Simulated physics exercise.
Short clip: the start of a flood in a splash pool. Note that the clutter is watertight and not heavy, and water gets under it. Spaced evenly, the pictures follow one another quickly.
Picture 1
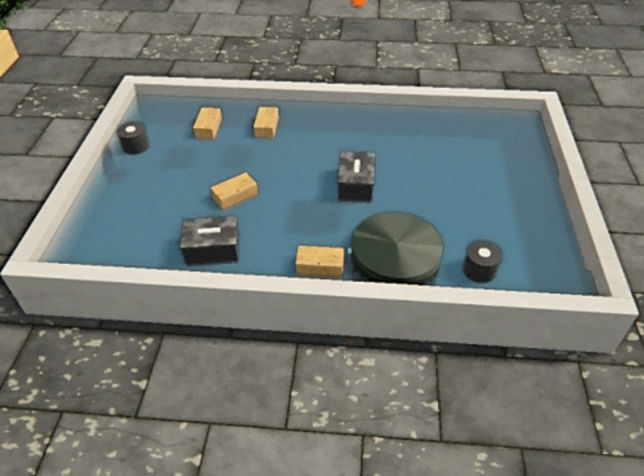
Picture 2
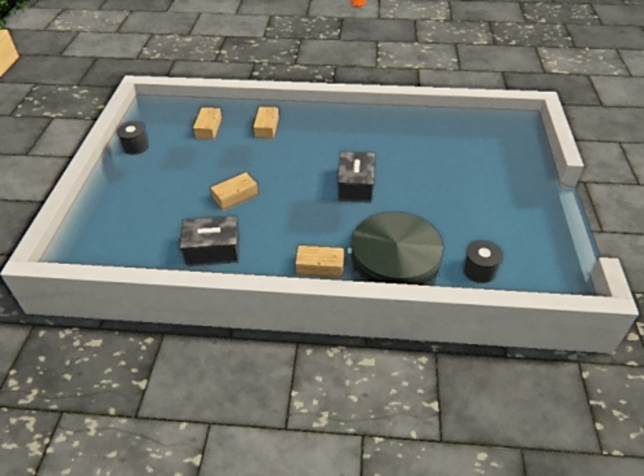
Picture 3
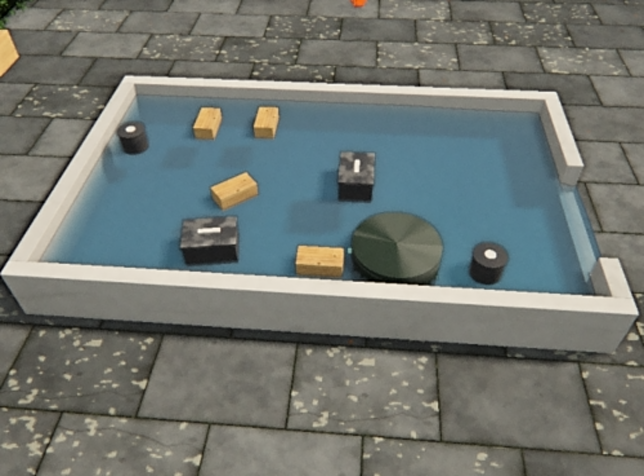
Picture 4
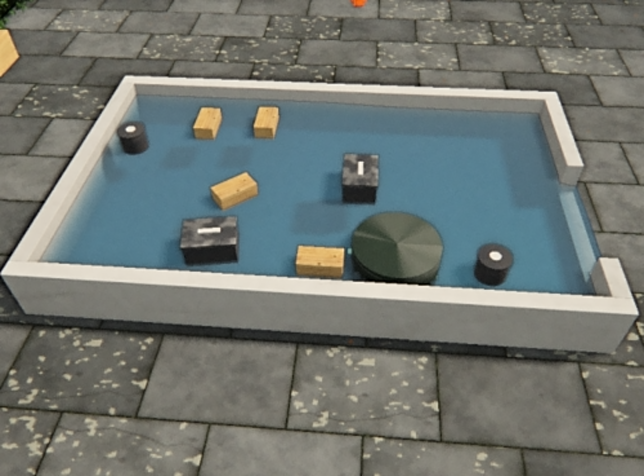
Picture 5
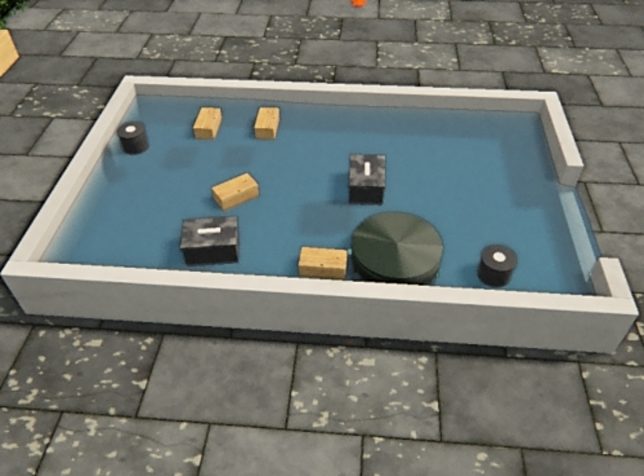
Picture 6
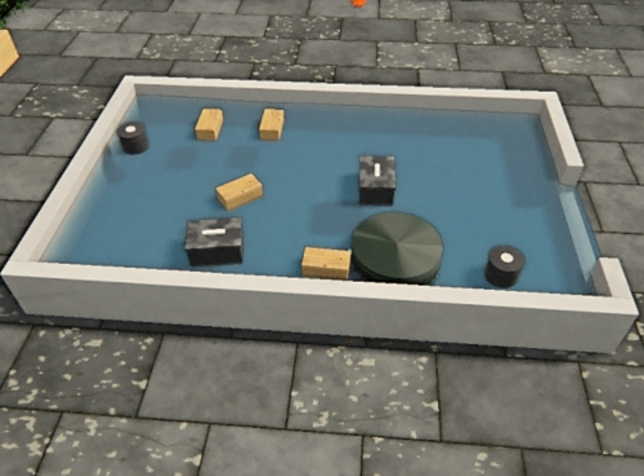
A section of the pool's right wall disappeared, and then the black round tub near that gap drifted slightly right, followed by small rightward shifts from the dark boxes and some wooden blocks.
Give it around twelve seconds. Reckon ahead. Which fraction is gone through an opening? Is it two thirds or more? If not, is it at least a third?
I expect the portion to fall short of a third.
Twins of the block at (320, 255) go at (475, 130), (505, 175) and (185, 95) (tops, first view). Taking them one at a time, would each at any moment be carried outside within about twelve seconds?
Taken in the given order, the three: Exits at some point, exits at some point and doesn't escape.
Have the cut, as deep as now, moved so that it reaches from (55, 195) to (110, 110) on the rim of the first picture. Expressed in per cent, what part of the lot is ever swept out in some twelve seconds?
Share out: Near 50 %.
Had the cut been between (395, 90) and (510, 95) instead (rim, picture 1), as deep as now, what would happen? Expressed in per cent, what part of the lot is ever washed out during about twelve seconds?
Result: Close to 10 %.
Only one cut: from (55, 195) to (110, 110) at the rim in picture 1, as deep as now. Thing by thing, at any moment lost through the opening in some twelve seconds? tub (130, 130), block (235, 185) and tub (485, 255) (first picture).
Answer, one by one: Lost, lost, not lost.
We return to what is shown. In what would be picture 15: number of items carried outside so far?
That comes to 0.
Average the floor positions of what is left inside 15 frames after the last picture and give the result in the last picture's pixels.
Around pixel (318, 220).
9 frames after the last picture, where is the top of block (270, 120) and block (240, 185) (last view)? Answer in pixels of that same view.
Estimate: (303, 123), then (268, 187).
A moment on, 0 of 8 are out; 8 afloat.
Next, 0 of 8 are out; 8 afloat.
Later, 0 of 8 are out; 8 afloat.
In the end, 1 of 8 are out; 7 afloat.
